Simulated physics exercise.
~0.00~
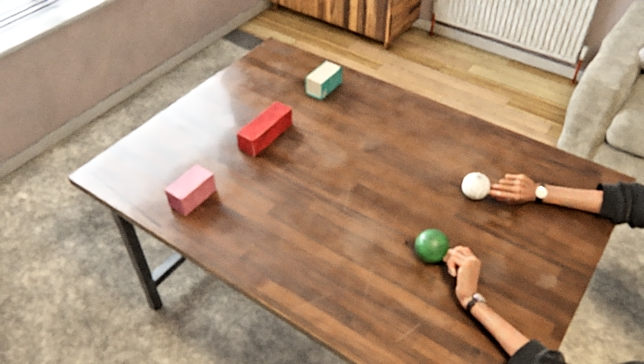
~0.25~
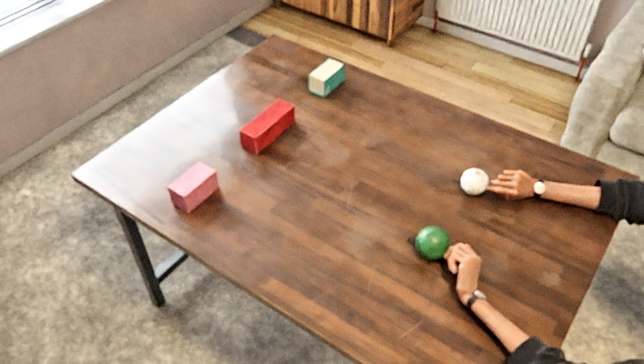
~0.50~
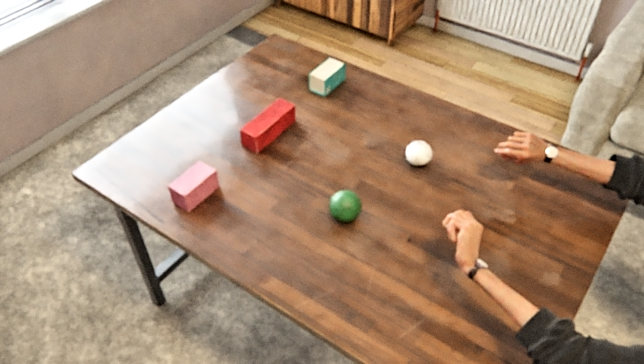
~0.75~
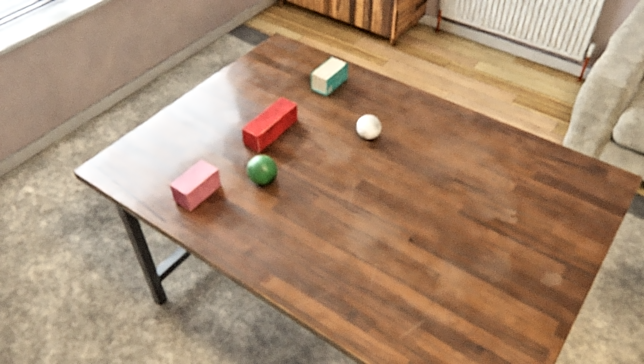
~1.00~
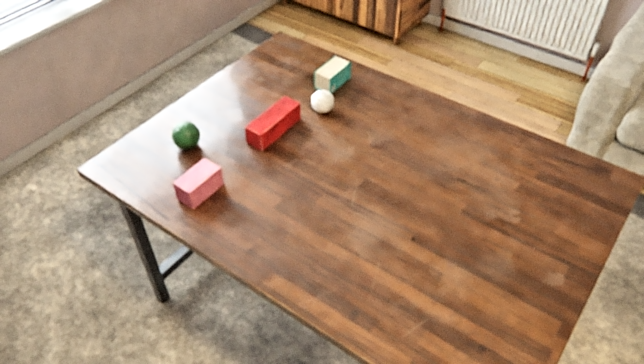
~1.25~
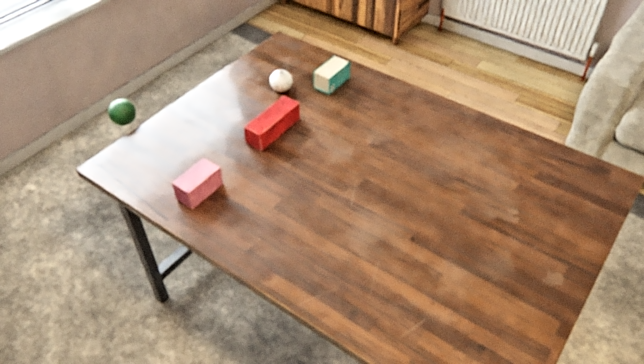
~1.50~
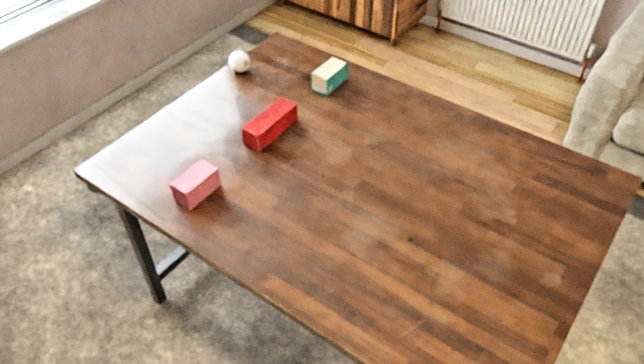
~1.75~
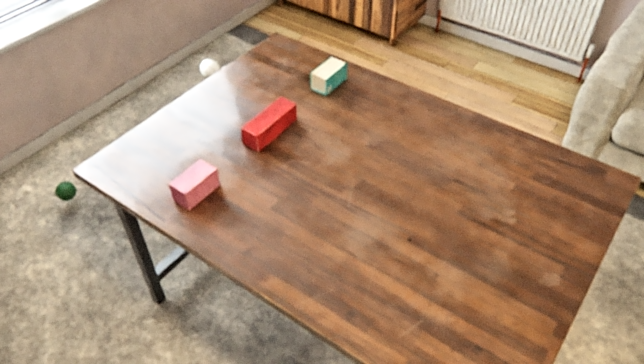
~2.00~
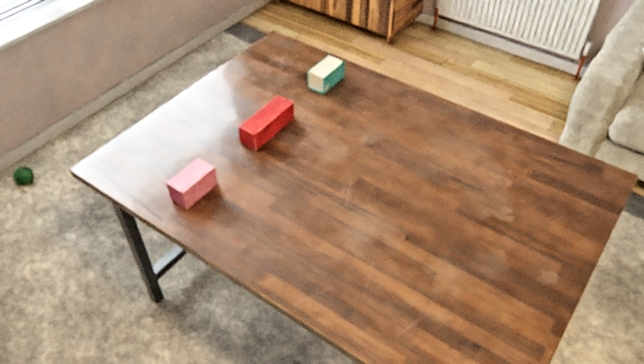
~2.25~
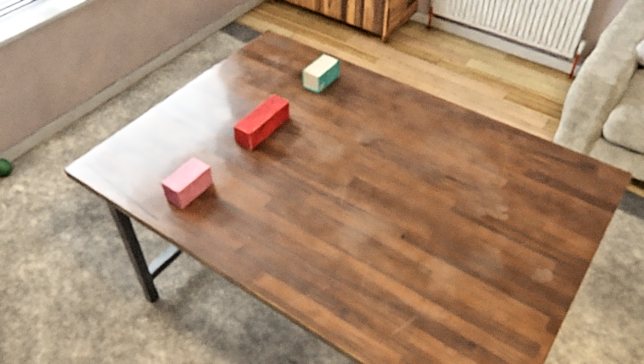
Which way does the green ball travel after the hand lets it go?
The green ball moves to the left, rolling across the table and then going on leftward over the carpet.
